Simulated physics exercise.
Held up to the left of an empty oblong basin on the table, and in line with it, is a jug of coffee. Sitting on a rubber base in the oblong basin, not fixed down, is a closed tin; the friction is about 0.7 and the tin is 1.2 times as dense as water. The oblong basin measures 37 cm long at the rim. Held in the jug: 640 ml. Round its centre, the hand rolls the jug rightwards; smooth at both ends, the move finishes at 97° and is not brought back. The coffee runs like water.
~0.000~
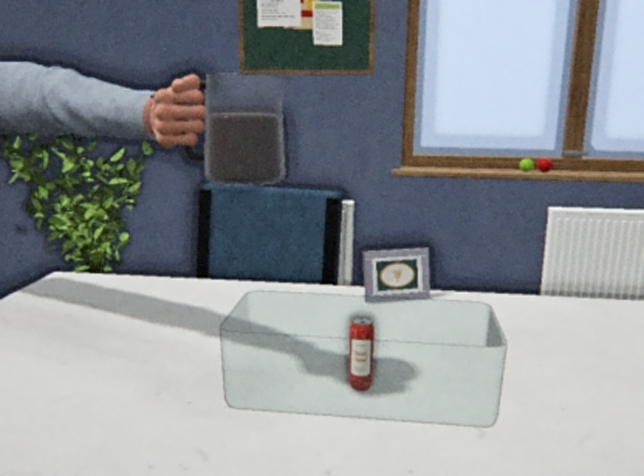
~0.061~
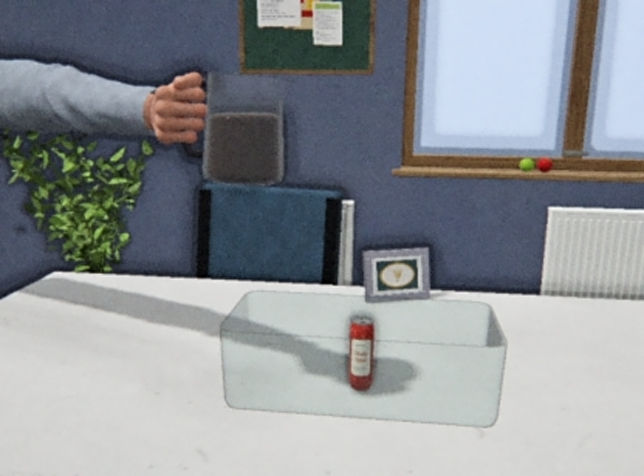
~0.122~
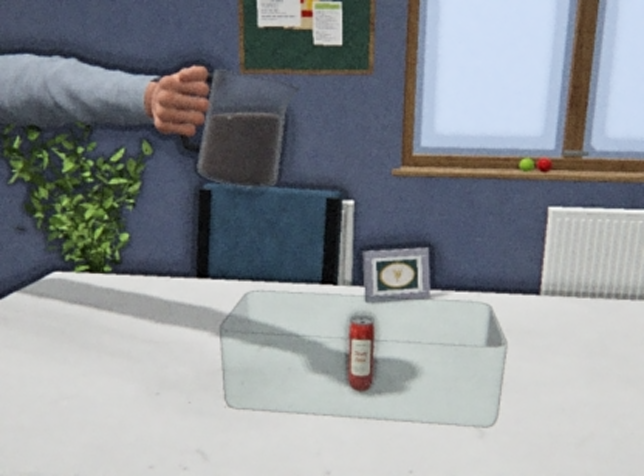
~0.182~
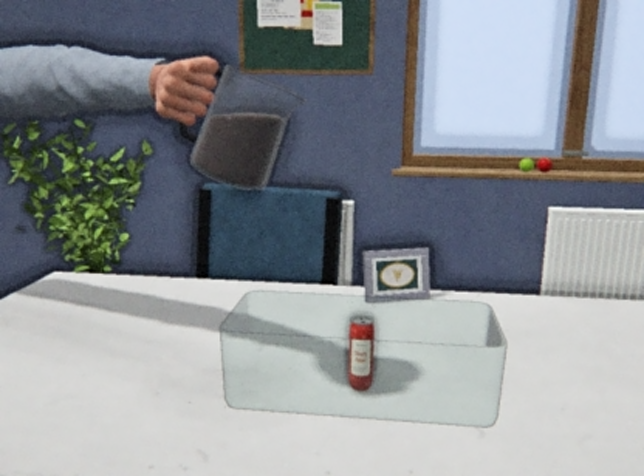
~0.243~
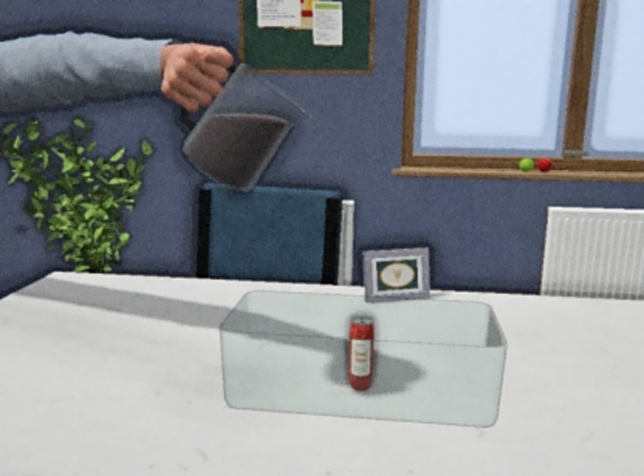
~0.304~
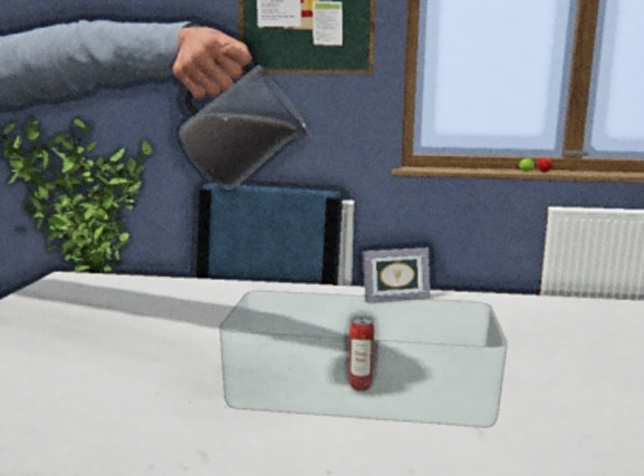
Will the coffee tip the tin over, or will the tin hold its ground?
It holds its ground.
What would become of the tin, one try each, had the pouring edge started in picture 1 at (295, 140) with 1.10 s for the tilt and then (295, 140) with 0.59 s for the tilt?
In the first try it comes down; in the second it comes down.
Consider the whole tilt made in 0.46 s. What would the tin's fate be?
Holds steady.
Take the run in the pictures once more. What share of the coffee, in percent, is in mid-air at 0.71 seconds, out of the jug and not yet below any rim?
Roughly 36 %.
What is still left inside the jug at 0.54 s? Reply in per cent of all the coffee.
Remaining: Near 74 % of the total.
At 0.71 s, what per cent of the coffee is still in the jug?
Roughly 36 per cent.
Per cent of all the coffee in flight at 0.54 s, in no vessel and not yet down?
About 26 per cent.
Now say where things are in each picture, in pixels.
In the first picture, it leans 0°; its right rim is at (293, 78); the coffee meets the walls at (211, 115) and (280, 116); the oblong basin's rim runs from (234, 310) to (498, 325); the tin's top is at (362, 323).
In the second picture, it leans 3°; its right rim is at (295, 80); the coffee meets the walls at (212, 115) and (280, 116).
In the third picture, it leans 10°; its right rim is at (300, 87); the coffee meets the walls at (212, 117) and (282, 116).
In the fourth picture, it leans 21°; its right rim is at (307, 100); the coffee meets the walls at (208, 124) and (284, 117).
In the fifth picture, it leans 35°; its right rim is at (312, 117); the coffee meets the walls at (199, 129) and (290, 121).
In the sixth picture, it leans 51°; its right rim is at (312, 136); the coffee meets the walls at (188, 122) and (299, 126).
By 0.54 s the tilt is 95° and 73 per cent is still to pour; the tin stands where it began.
By 0.71 s the tilt is 97° and 35 per cent is still to pour; the tin stands where it began.
By 0.89 s the tilt is 97° and 17 per cent is still to pour; the tin stands where it began.
By 1.09 s the tilt is 97° and 8 per cent is still to pour; the tin stands where it began.
At rest the tin stands where it began.
